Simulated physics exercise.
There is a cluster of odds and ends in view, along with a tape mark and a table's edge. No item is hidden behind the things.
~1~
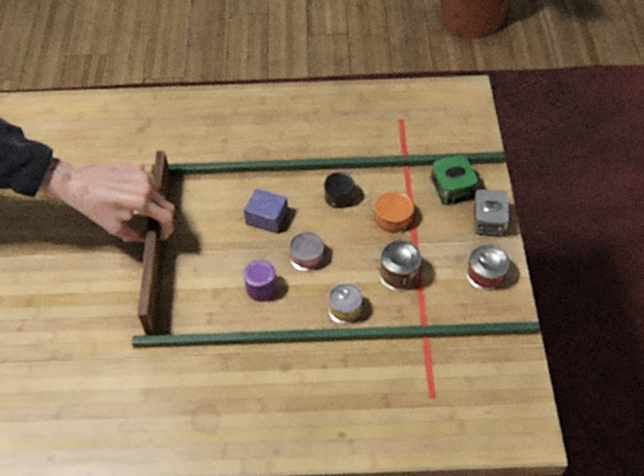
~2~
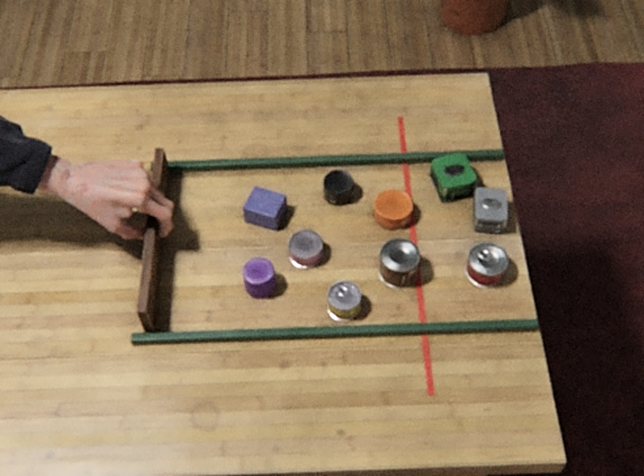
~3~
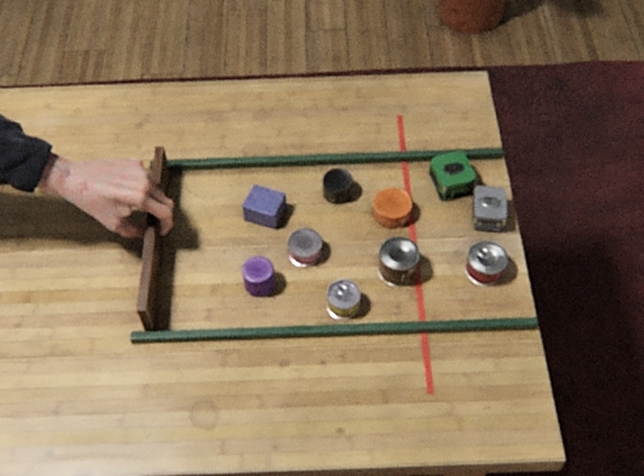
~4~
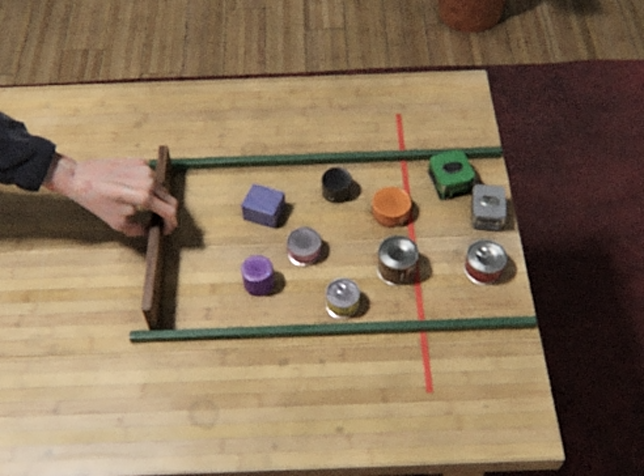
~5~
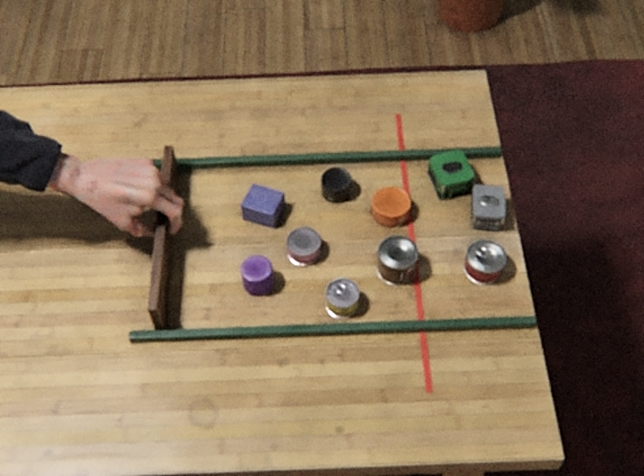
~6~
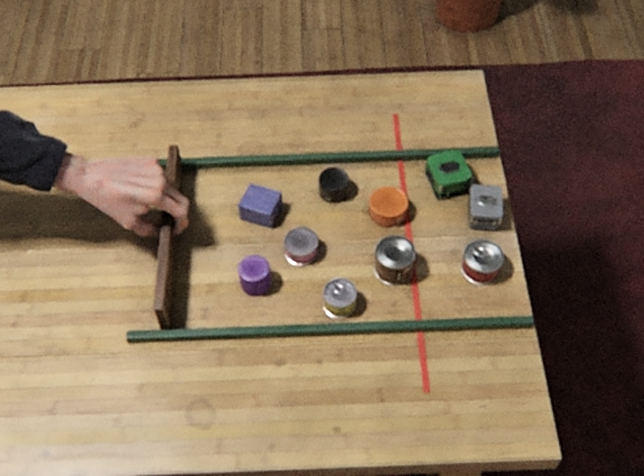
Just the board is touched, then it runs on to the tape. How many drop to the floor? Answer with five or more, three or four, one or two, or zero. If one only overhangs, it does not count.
The count that falls is zero.
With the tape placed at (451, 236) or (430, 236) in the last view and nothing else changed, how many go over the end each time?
First try 2, second try 1.
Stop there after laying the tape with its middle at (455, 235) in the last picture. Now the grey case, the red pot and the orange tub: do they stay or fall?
The grey case? It does not stay. The red pot? It does not stay. The orange tub? It is safe.
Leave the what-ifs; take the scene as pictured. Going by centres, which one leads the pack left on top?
The answer is the grey case.
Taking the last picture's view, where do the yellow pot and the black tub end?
The yellow pot comes to rest close to (434, 297), while the black tub rests close to (418, 172).
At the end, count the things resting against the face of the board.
The count in contact is 5.
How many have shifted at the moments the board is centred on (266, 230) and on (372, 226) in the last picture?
Tally at point one: 2; at point two: 7.
Soon after, none off yet; grey case at rest near (485, 208); red pot at rest near (482, 262); green case at rest near (448, 175).
At rest, the number that fall off is zero.
